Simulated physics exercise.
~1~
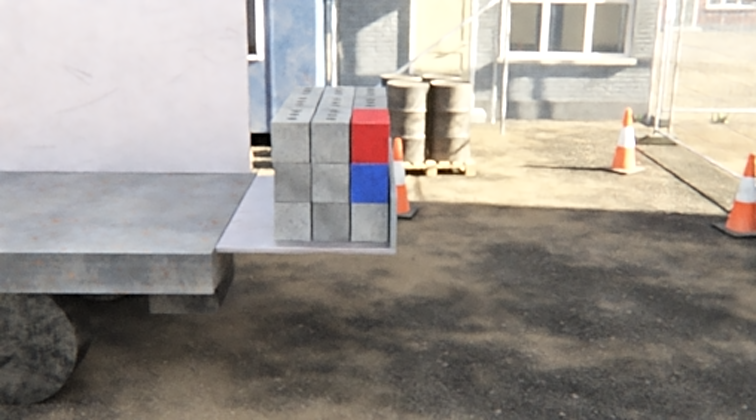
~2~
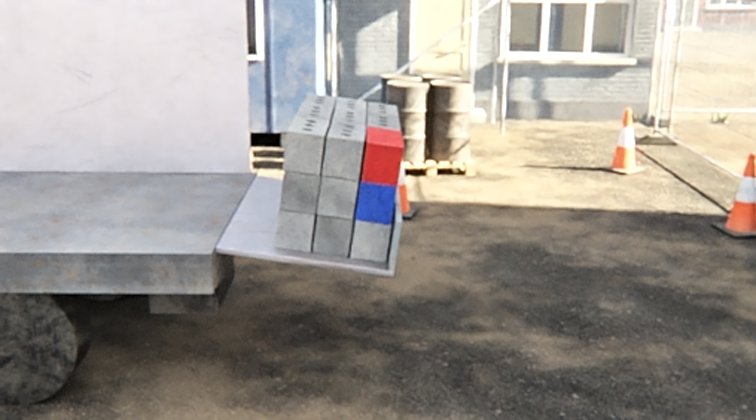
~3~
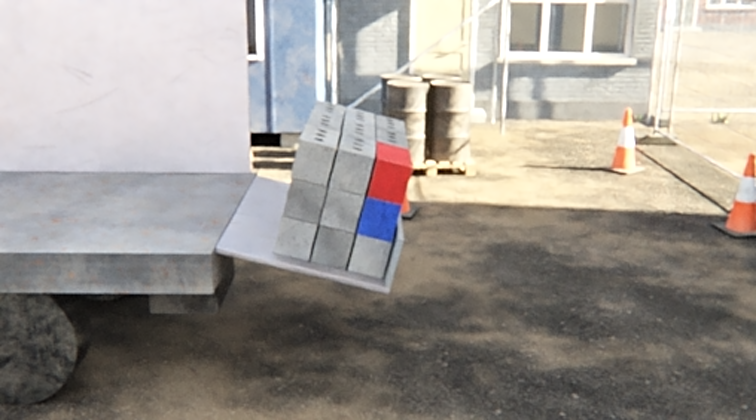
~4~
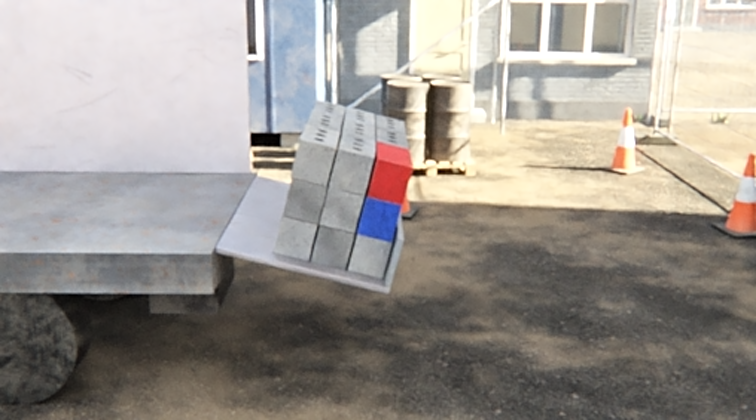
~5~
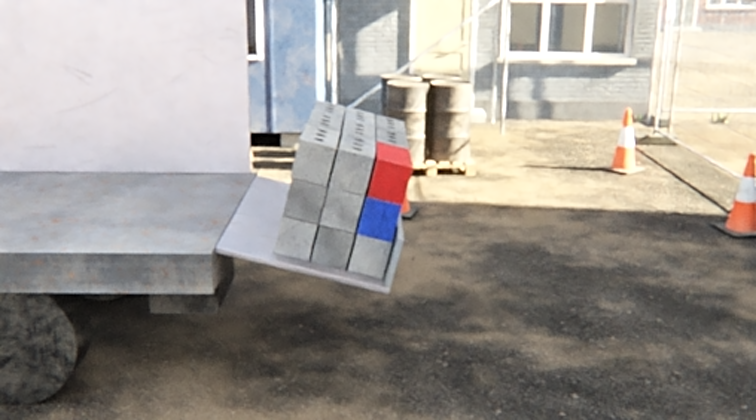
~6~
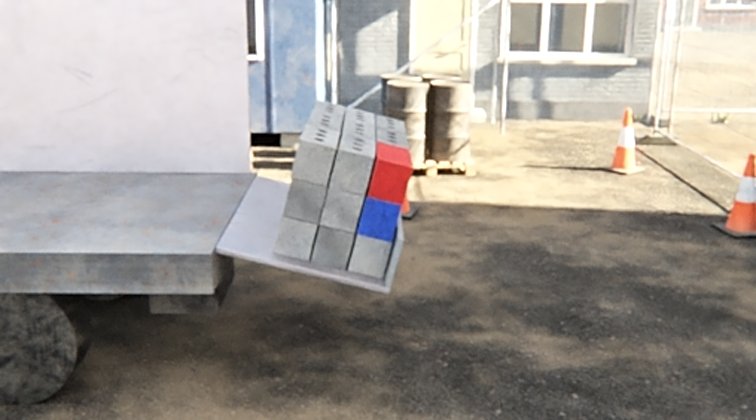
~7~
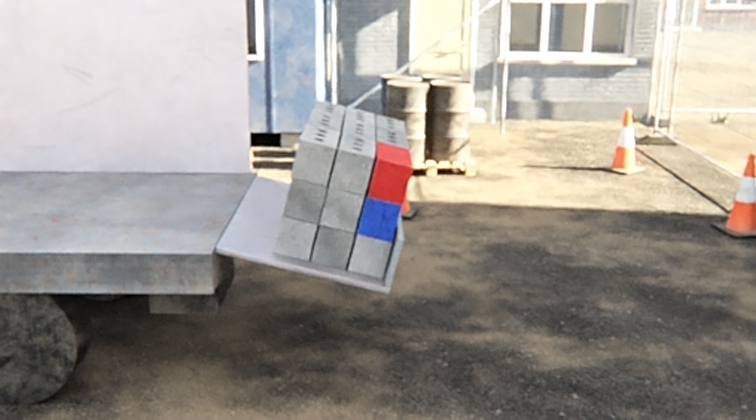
Stacked concrete blocks, one red and one blue, tilting rightward as a lorry's tail lift slopes down, then resting still aboard.
